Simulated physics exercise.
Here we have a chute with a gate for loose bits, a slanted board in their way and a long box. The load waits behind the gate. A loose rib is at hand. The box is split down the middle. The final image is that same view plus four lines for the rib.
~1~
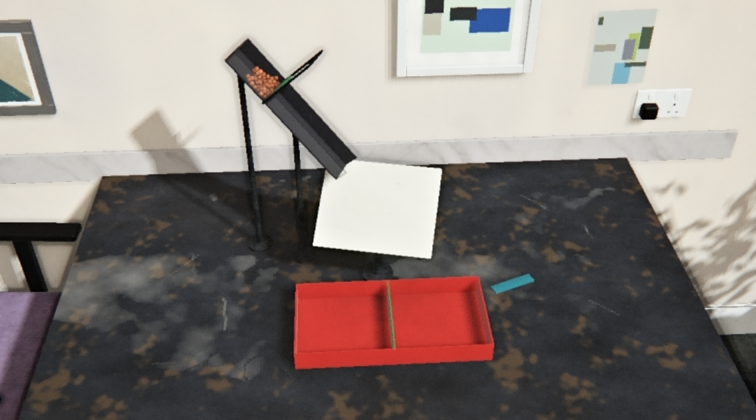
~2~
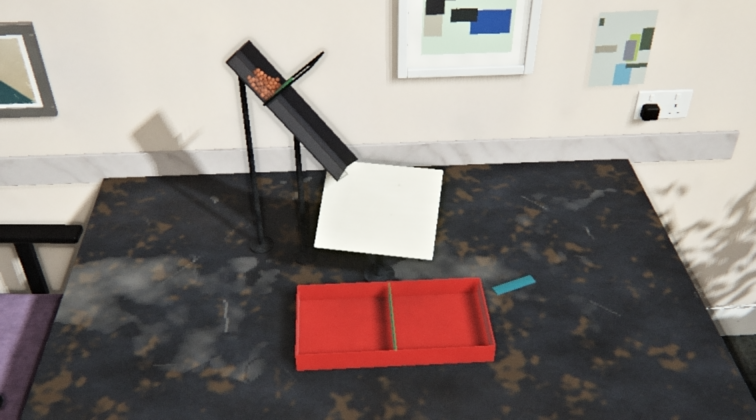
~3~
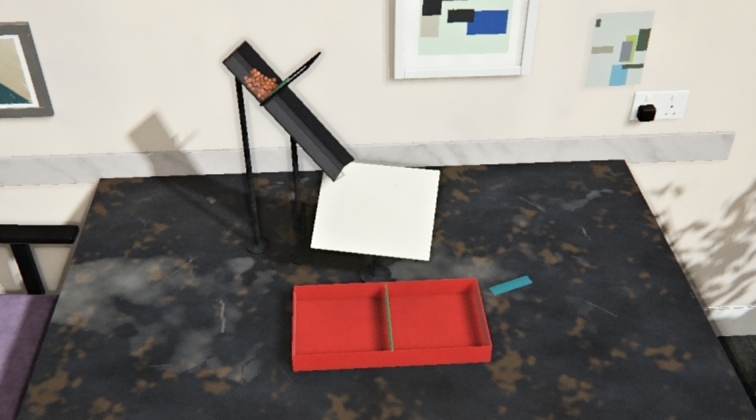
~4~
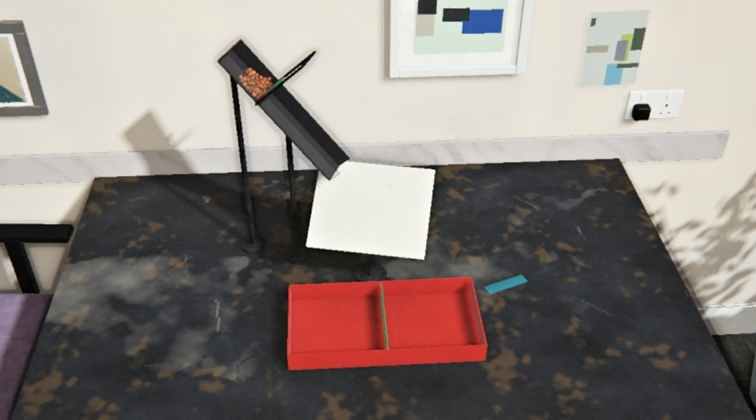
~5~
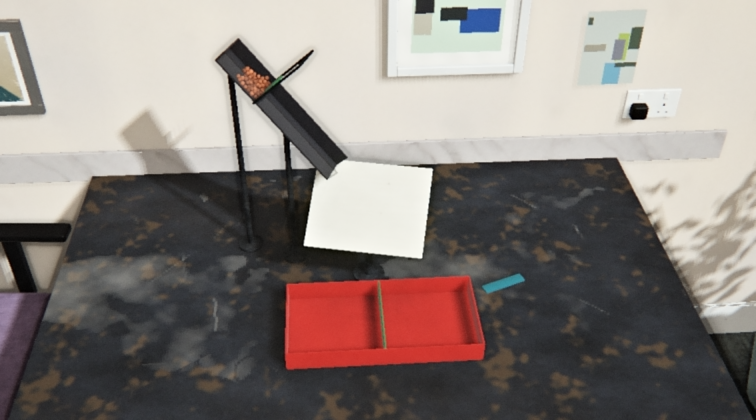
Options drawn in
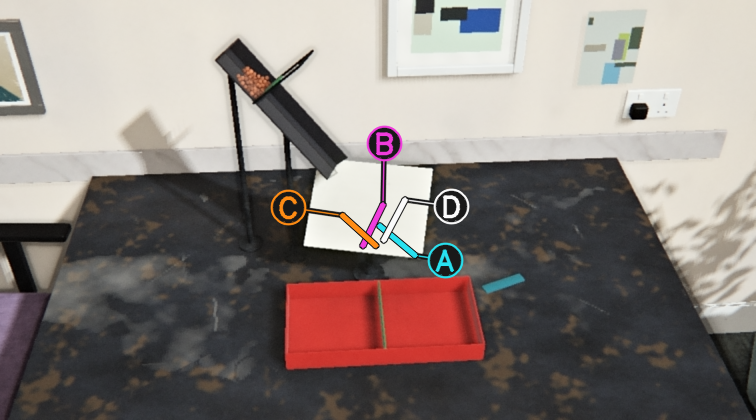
The footage shows clay pellets resting behind a closed gate in a sloping dark chute, above a tilted white board and a divided red box on a dark table; nothing moves except a slight drift of the view.
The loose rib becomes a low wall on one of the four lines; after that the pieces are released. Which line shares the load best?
Go for A.
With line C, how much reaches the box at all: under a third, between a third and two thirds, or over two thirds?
Over two thirds.
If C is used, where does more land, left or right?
The right half.
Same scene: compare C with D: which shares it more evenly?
Line D.
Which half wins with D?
The left half.
On the marked copy, line A from (379, 225) to (415, 255); line B from (382, 204) to (362, 245); line C from (342, 215) to (375, 245); line D from (405, 199) to (383, 240).
With A, of what is caught, close to half in the left half, close to half in the right.
With B, of what is caught, all but a few in the left half, a small share in the right.
With C, of what is caught, none at all in the left half, the whole lot in the right.
With D, of what is caught, the bulk in the left half, close to a quarter in the right.
